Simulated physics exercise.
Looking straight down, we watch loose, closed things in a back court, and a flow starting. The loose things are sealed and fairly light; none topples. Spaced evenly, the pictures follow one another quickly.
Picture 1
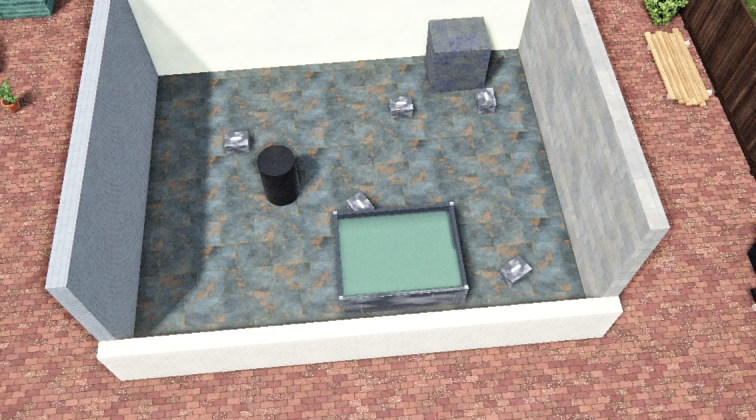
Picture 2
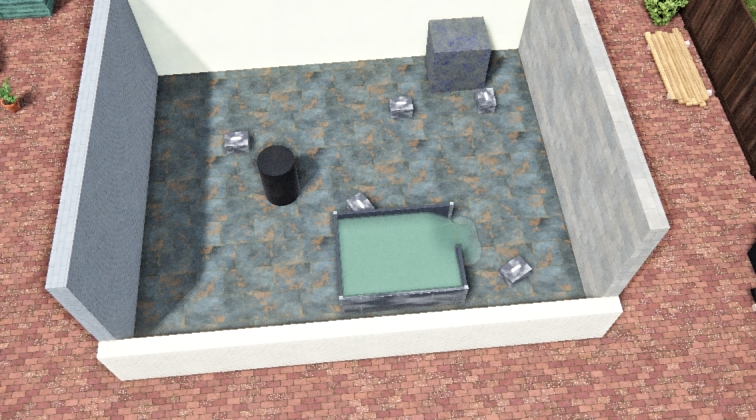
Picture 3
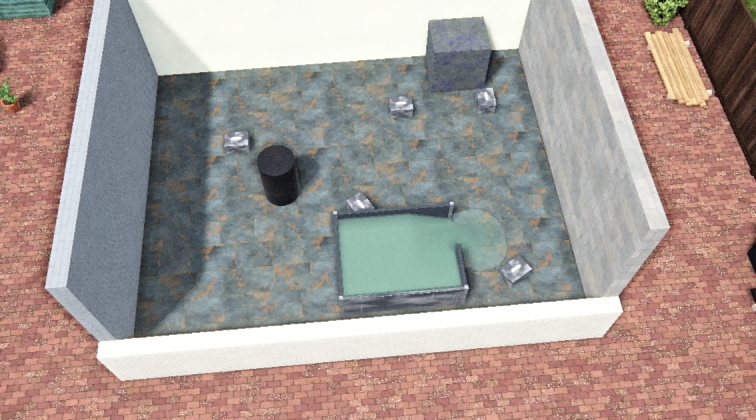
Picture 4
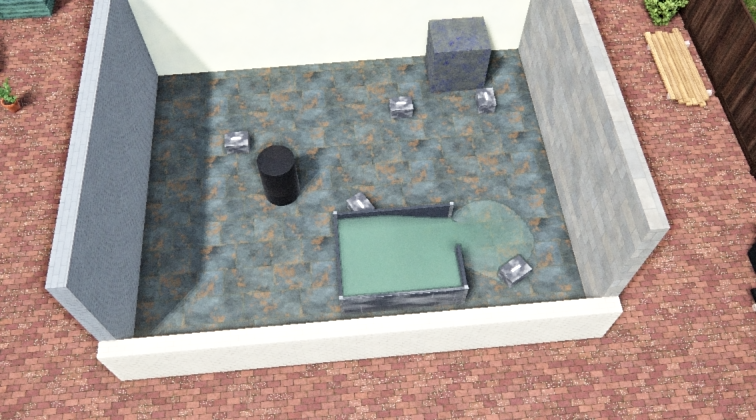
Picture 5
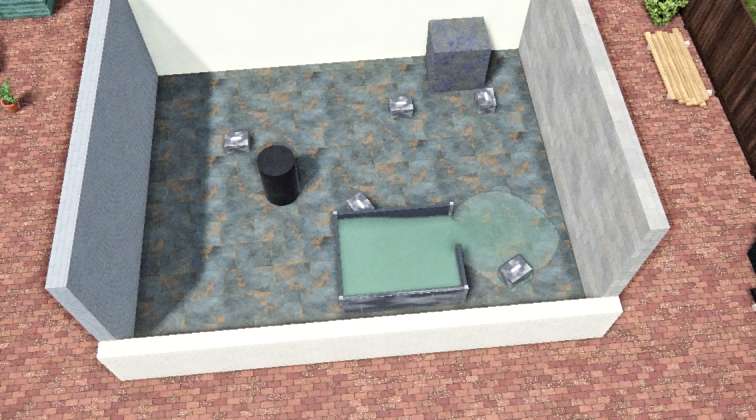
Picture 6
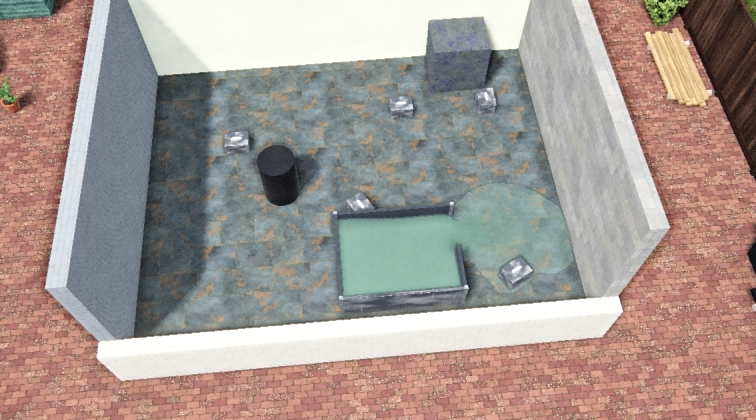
Pale green liquid fills a dark-rimmed rectangular tank in a walled court, then pours through a gap opening on its right side. It fans across the mottled floor in a widening rounded sheet, spreading around a small grey block toward the right wall, while the scattered blocks and black cylinder stay still.
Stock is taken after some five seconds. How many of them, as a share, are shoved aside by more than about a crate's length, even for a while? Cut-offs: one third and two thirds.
It lands in the middle band.
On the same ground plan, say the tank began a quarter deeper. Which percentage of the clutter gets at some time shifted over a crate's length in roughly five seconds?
60 in a hundred, or close to it.
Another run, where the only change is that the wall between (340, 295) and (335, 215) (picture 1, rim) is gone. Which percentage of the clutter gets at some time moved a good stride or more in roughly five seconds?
I'd guess around 20 percent of them.
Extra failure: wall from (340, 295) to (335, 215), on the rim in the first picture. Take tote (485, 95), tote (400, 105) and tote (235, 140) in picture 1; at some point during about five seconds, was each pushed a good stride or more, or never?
One after another: Never gets that far, then never gets that far, then goes the distance.
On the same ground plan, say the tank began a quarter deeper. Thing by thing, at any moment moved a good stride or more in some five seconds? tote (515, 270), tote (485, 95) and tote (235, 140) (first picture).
Taking them as listed, the first did it, the second did it and the third came up short.
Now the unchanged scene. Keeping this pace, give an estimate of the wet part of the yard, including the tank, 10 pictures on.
Estimate: Close to 25 in a hundred.
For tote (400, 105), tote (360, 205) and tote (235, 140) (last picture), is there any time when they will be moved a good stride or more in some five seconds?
Note, listed order - never went far / never went far / never went far.
A moment on, 0 of 5 are well off their spots; 0 afloat.
Next, 1 of 5 are well off their spots; 0 afloat.
Later, 2 of 5 are well off their spots; 0 afloat.
In the end, 1 of 5 are well off their spots, and 2 have been at some point; 1 afloat.
